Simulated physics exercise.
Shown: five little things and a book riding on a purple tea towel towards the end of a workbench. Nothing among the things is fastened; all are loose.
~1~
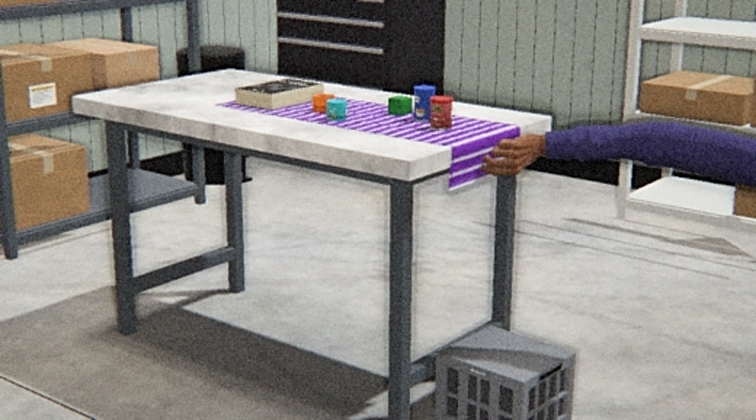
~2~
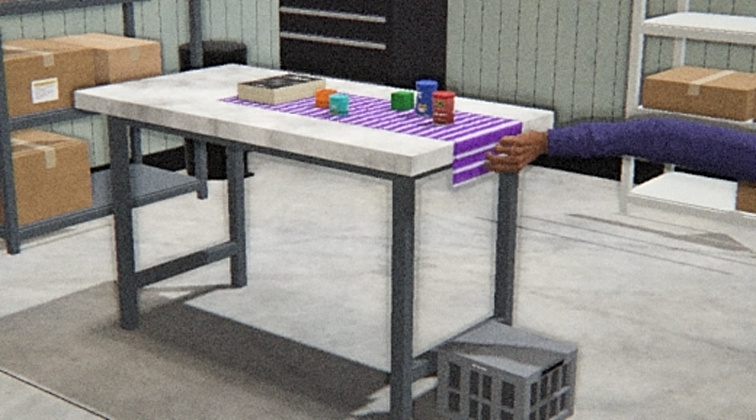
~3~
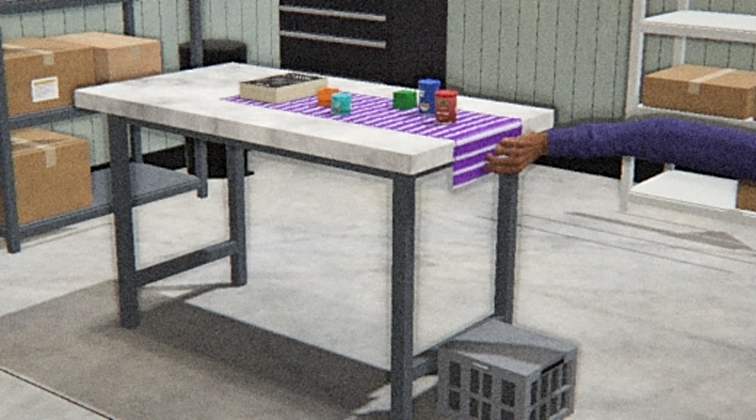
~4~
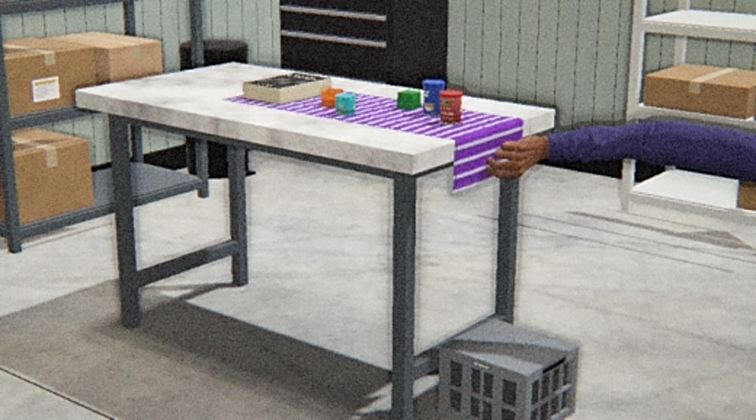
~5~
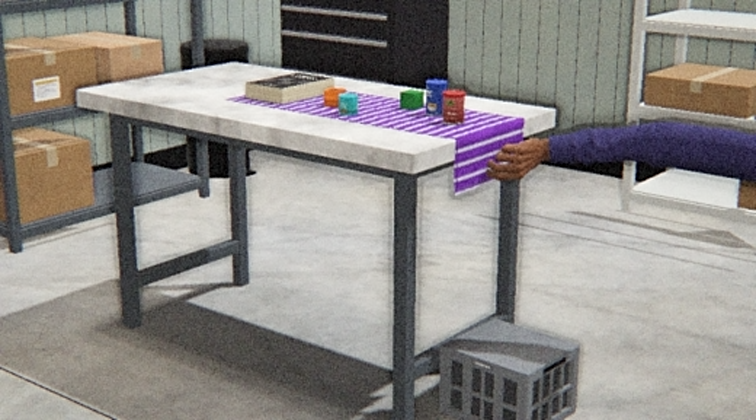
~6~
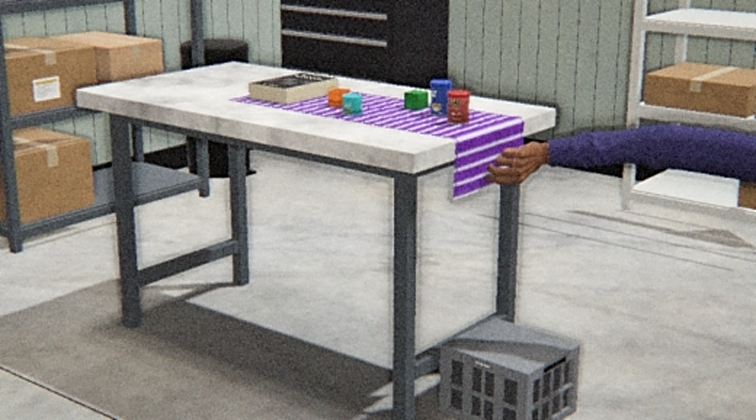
In a storage room, a hand at the right grips the hanging end of a purple striped cloth on a workbench and draws it slightly downward, as the book and small colourful containers on it shift slowly to the right.
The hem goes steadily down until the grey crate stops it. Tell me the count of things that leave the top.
The drop will claim four items.
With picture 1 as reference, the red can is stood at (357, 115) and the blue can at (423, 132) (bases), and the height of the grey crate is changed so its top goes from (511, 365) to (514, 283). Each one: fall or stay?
Result: Red can still there, blue can gone.
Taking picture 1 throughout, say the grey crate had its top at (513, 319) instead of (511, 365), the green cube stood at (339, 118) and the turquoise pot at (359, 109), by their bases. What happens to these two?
In the end the green cube is still on top and the turquoise pot is still on top.
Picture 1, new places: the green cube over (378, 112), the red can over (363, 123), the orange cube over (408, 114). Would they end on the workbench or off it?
Fate of the green cube: It goes; fate of the red can: It goes; fate of the orange cube: It goes.
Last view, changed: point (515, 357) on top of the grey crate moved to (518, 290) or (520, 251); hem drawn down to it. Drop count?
You'd get 2 and then 1.
Early on, hem near (490, 233); red can gone.
Midway, hem near (490, 302); red can, blue can and green cube gone.
Near the end, hem on the crate; red can, blue can, green cube and turquoise pot gone.
Finally, hem on the crate; red can, blue can, green cube and turquoise pot gone. The count of fallen things is four.
